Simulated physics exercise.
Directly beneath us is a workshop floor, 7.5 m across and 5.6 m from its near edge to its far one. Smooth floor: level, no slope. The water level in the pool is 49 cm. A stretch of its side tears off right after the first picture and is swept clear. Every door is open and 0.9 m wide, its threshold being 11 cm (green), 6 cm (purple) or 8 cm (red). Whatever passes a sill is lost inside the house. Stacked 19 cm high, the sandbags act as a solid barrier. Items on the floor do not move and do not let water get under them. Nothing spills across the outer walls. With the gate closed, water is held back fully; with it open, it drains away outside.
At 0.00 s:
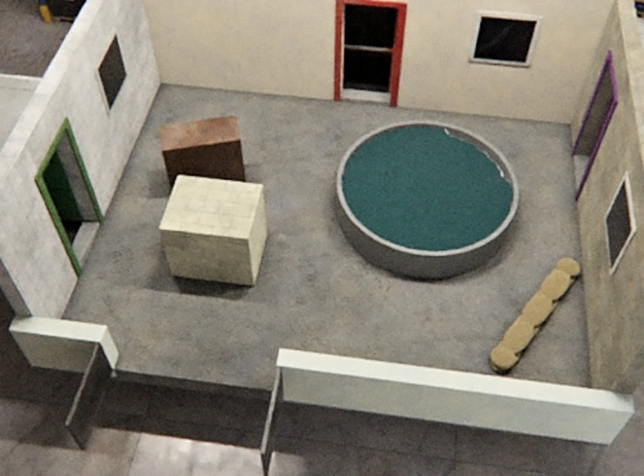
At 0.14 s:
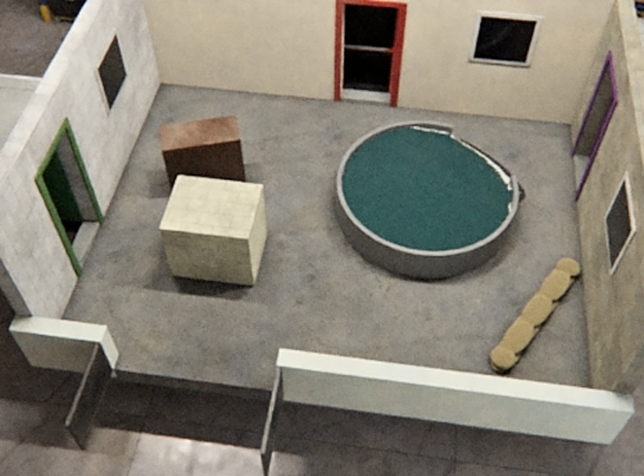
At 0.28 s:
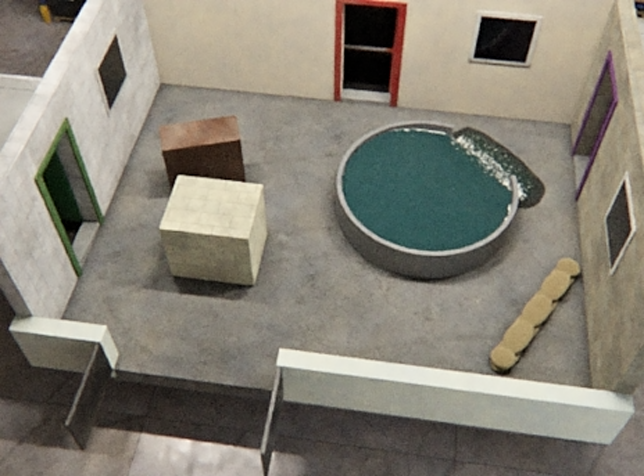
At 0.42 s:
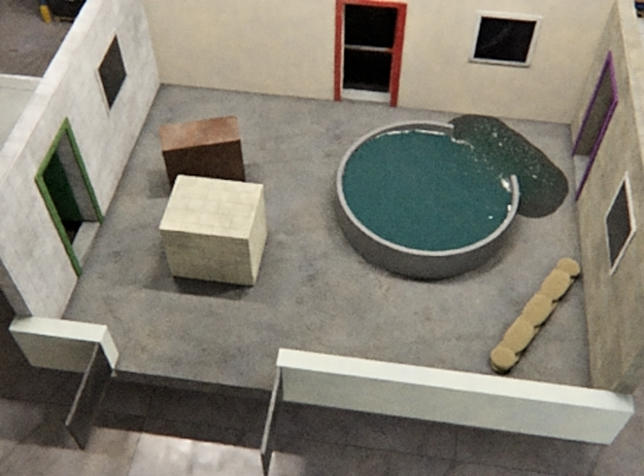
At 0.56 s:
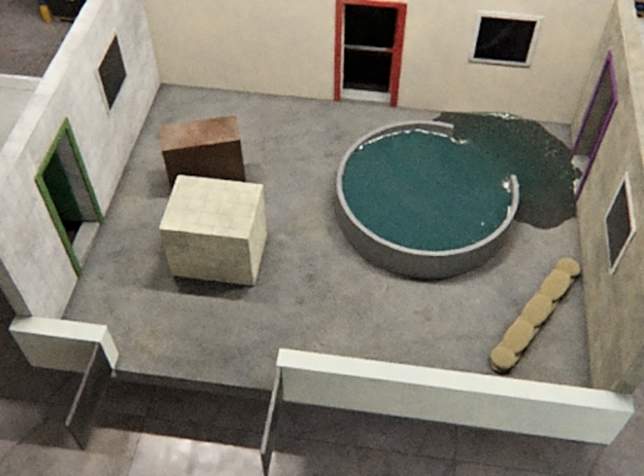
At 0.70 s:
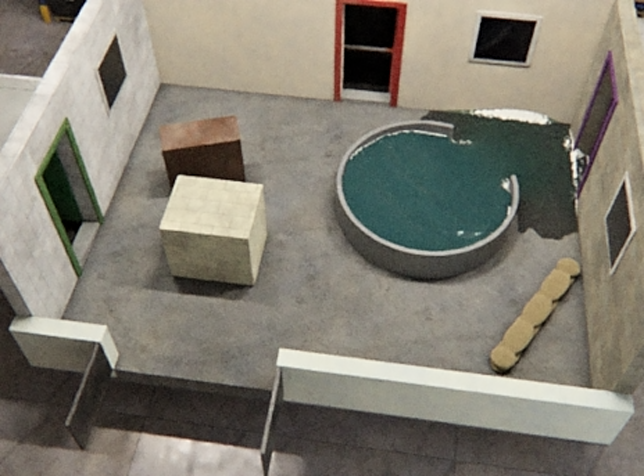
A workshop floor with a round pool, its back right side tearing open and water pouring out, spreading toward the walls.
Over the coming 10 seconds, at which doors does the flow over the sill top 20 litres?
Door by door: The green door stays at or below that amount; the purple door tops that amount; the red door stays at or below that amount.
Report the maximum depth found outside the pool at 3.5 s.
Some 28 cm deep.
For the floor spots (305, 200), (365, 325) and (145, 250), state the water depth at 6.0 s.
First spot near 1 cm, second near 2 cm, third near 0 cm.
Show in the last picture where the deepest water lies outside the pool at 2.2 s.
The spot is near (547, 122) in the last view.
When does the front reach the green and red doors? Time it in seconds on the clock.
Arrival times - green 6.5 s, red 2.0 s.
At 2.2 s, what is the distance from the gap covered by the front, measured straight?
I'd say close to 2.6 m.
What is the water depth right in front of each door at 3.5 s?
Door by door in centimetres: Green shows 0, purple shows 24, red shows 4.
After 1.4 s water covers 10 % of the floor and is deepest (46 cm) near (537, 121); green door not reached, purple door 15 cm at the sill, 42 L in, red door not reached.
After 2.2 s water covers 15 % of the floor and is deepest (38 cm) near (547, 122); green door not reached, purple door 29 cm at the sill, 165 L in, red door 2 cm at the sill, 0 L in.
After 3.5 s water covers 30 % of the floor and is deepest (28 cm) near (558, 137); green door not reached, purple door 24 cm at the sill, 361 L in, red door 4 cm at the sill, 0 L in.
After 6.0 s water covers 60 % of the floor and is deepest (19 cm) near (568, 124); green door not reached, purple door 17 cm at the sill, 542 L in, red door 4 cm at the sill, 0 L in.
After 10.0 s water covers 95 % of the floor and is deepest (12 cm) near (51, 344); green door 3 cm at the sill, 0 L in, purple door 10 cm at the sill, 646 L in, red door 3 cm at the sill, 0 L in.
